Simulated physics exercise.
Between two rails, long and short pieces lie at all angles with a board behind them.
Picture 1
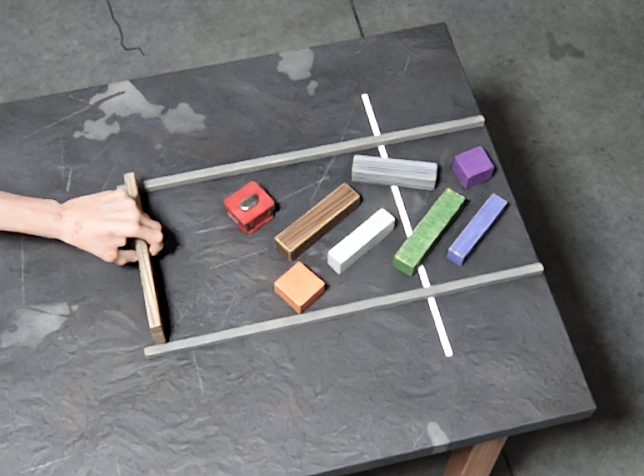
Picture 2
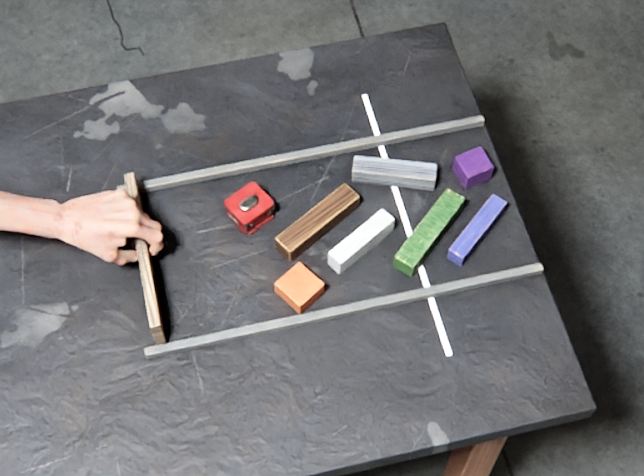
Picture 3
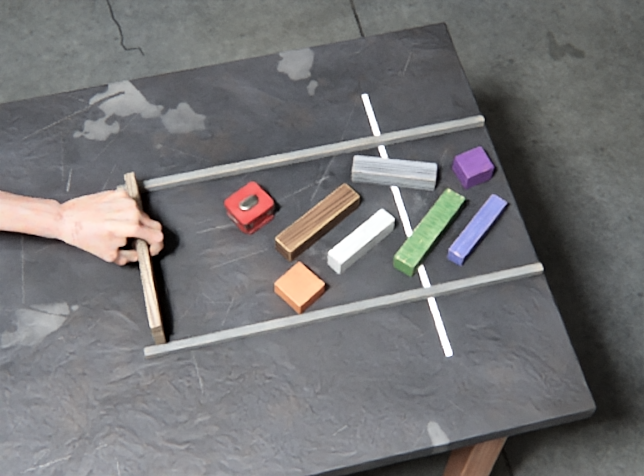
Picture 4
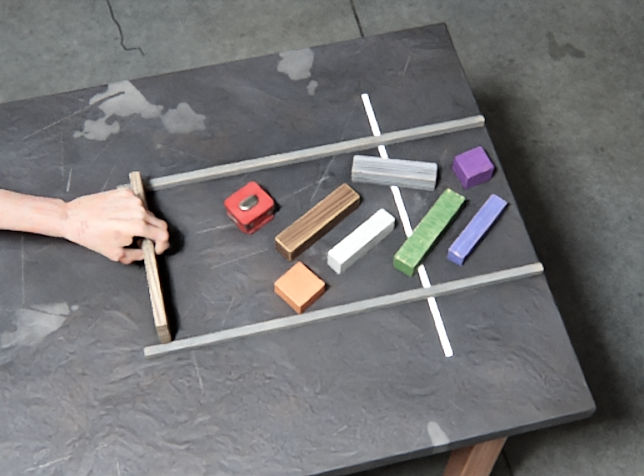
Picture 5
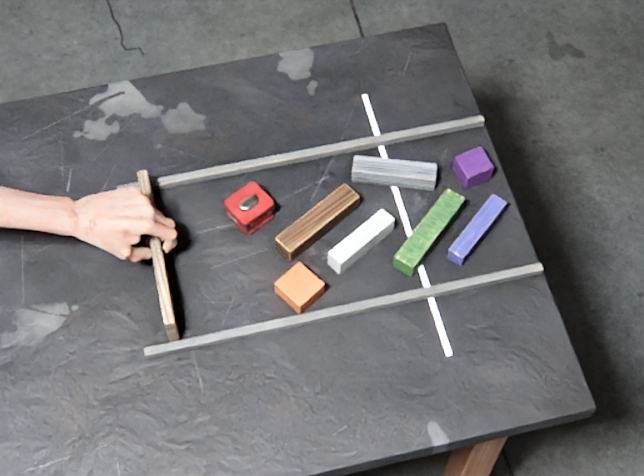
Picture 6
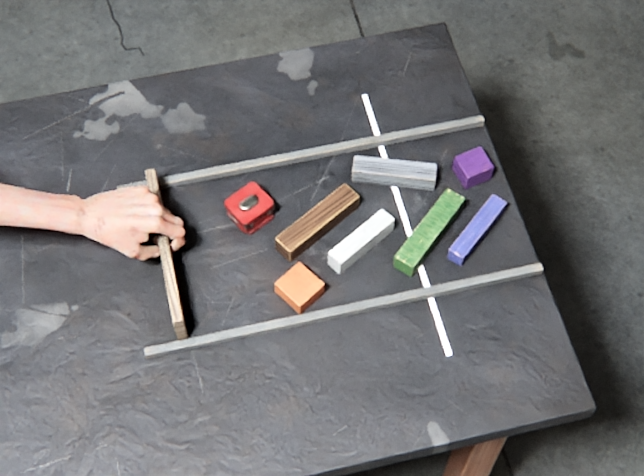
A hand reaches in from the left and grips an upright wooden board on a dark, scuffed tabletop above a concrete floor, seen from above at an angle. Between two grey rails lie a red block, orange block, brown stick, white, grey, green and blue bars, and a purple block, with white tape crossing beneath. The hand holds still, then slides the board slightly right, while the pieces and camera stay still.
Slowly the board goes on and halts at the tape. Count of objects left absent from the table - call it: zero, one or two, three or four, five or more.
My call is zero.
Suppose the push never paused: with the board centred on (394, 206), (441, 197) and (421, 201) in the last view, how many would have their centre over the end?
The numbers past the end are 0, 2 and 1.
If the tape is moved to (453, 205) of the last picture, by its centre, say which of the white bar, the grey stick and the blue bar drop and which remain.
Here the white bar remains in place while the grey stick remains in place and the blue bar drops down.
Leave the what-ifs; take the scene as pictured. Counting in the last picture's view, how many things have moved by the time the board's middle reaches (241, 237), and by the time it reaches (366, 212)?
The count reaches 1 first and 6 second.
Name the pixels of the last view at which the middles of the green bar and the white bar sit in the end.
In the last picture the first middle sits at (480, 220) and the other at (445, 222).
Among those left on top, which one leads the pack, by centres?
It's the purple block.
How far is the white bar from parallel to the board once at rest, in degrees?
About 55 degrees.
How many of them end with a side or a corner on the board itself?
5 are in contact with it.
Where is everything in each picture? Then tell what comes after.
In the first picture, purple block (473, 168); blue bar (477, 230); green bar (430, 232); board (145, 257); tape (404, 215).
In the second picture, blue bar (477, 230); board (145, 257).
In the third picture, green bar (430, 232); brown stick (318, 222).
In the fourth picture, purple block (473, 168); white bar (361, 241).
In the fifth picture, blue bar (477, 230); orange block (300, 288).
In the sixth picture, purple block (473, 168); blue bar (477, 230); green bar (430, 232); board (166, 253); tape (404, 215).
A little later, none off yet; purple block at rest near (473, 168); blue bar at rest near (477, 230); green bar at rest near (430, 232).
When it is over, the number that fall off is zero.
